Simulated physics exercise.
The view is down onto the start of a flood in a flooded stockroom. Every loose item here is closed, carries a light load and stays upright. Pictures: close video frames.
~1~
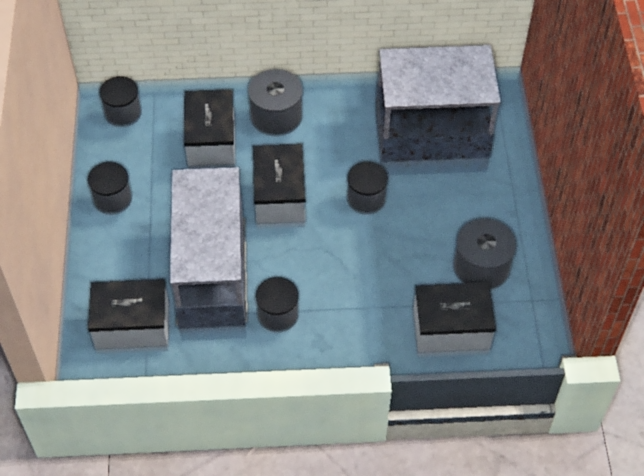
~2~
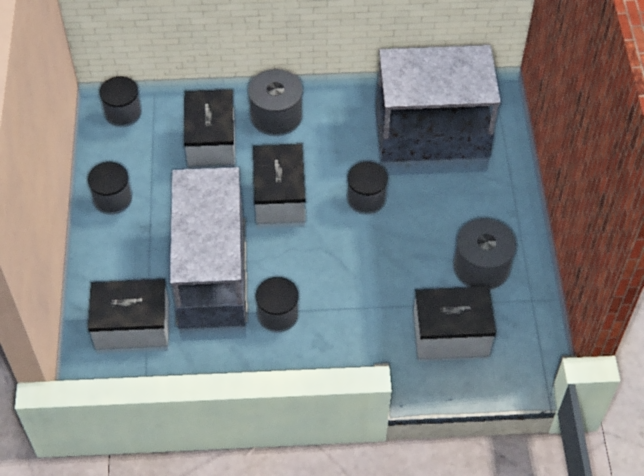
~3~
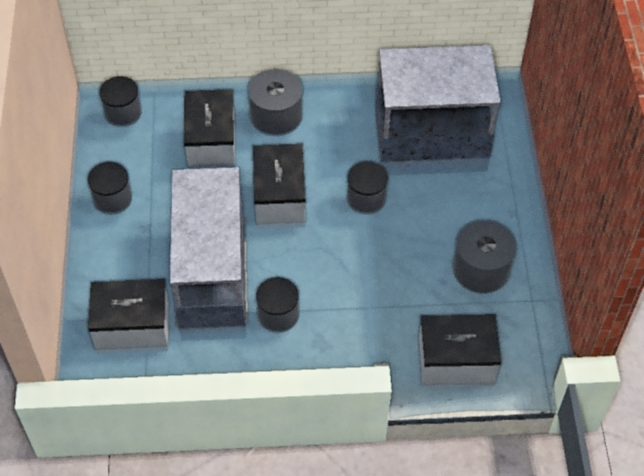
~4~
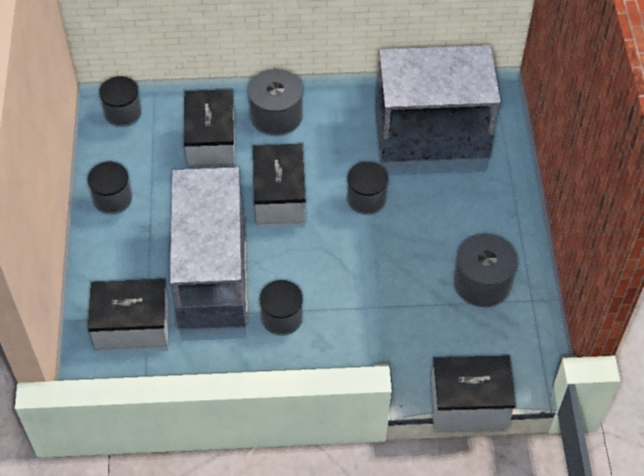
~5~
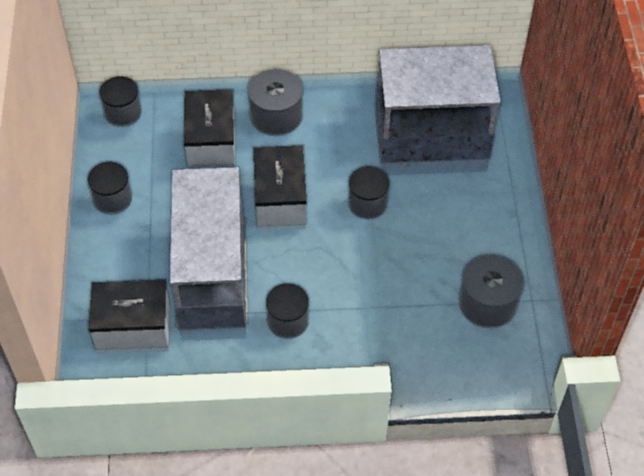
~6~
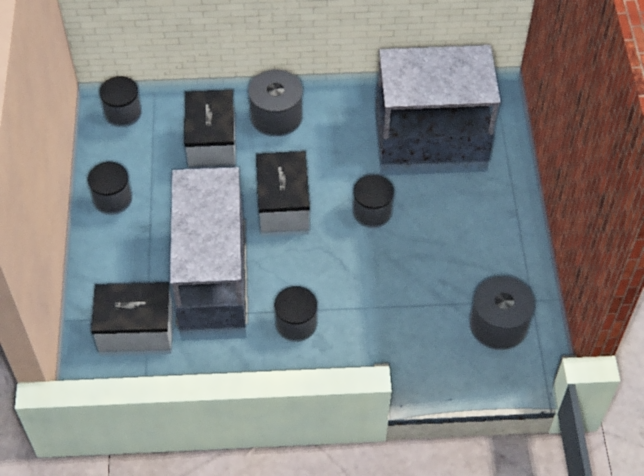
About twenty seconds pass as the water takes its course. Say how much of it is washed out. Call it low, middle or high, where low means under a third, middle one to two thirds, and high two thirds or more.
Middle.
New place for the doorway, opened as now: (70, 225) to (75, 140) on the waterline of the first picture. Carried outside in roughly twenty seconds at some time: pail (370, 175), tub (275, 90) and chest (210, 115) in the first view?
Following that order: Escaped; escaped; escaped.
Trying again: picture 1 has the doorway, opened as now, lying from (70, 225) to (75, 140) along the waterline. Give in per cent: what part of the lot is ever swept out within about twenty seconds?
I'd call it 80 per cent.
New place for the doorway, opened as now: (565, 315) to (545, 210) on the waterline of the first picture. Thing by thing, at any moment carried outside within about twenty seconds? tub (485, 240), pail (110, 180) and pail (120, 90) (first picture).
First exits, second never exits, third never exits.
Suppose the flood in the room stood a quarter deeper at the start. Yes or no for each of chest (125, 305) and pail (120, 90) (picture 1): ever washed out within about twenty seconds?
First object: Never leaves; second object: Never leaves.
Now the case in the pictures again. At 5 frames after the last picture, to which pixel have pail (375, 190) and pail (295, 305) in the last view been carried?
About (437, 236), then about (383, 328).
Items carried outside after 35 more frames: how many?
Total: 6.
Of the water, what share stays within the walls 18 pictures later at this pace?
56 %.
A moment on, 2 of 10 are out; 8 afloat.
Next, 5 of 10 are out; 5 afloat.
Later, 6 of 10 are out; 2 afloat.
In the end, 6 of 10 are out; 2 afloat.
